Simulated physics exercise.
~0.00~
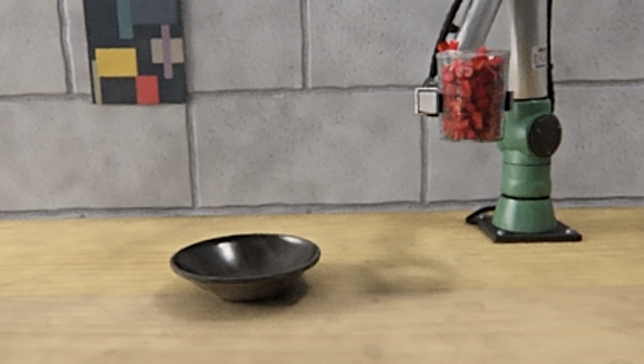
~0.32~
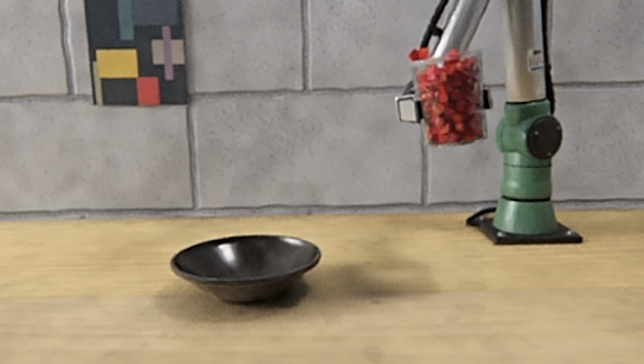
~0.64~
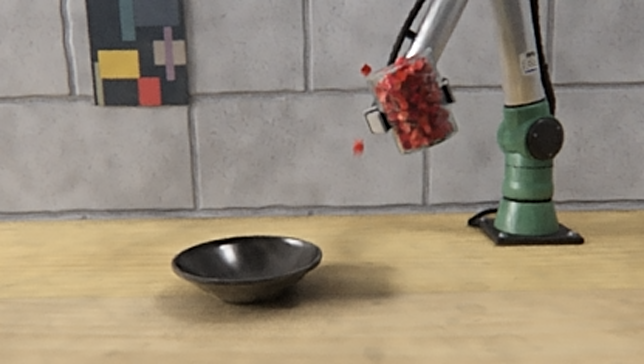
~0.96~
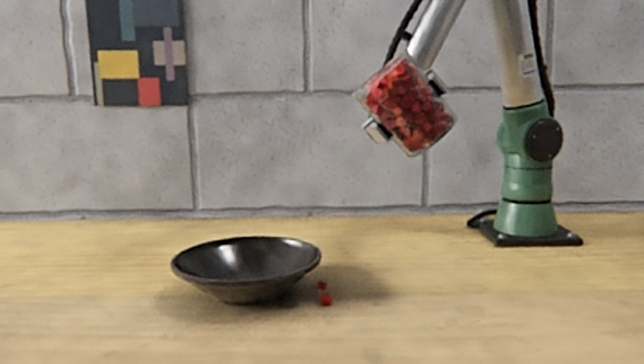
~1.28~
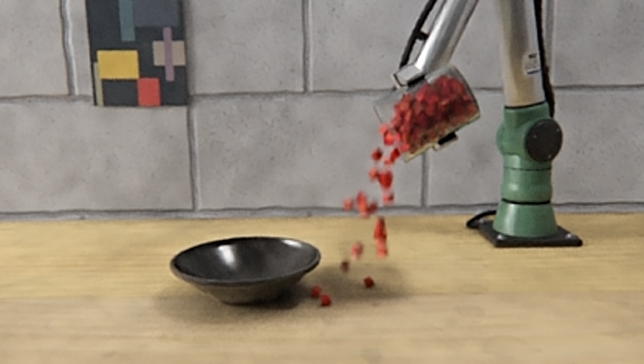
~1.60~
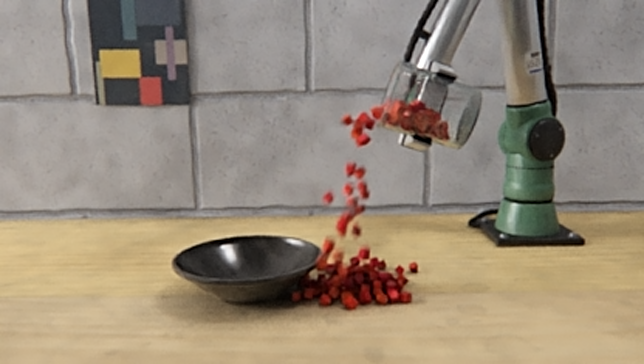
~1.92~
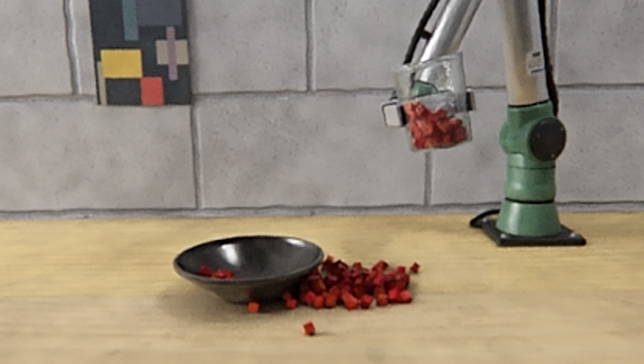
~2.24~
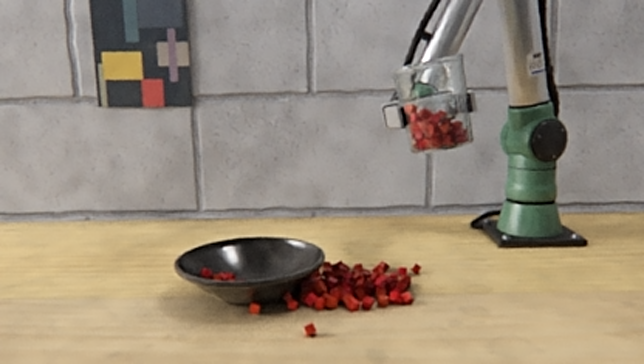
On a wooden table top before a grey block wall with a colourful geometric picture, a robot arm on a green base holds a clear tumbler heaped with small red cubes, to the right of a dark, shallow bowl. The arm moves the tumbler left and tips it toward the bowl, and a few cubes drop onto the table. It tips farther, and a stream pours out, piling up just right of the bowl. The arm then swings the tumbler back nearly upright. It holds still with some cubes left inside, most scattered on the table and only a few in the bowl.
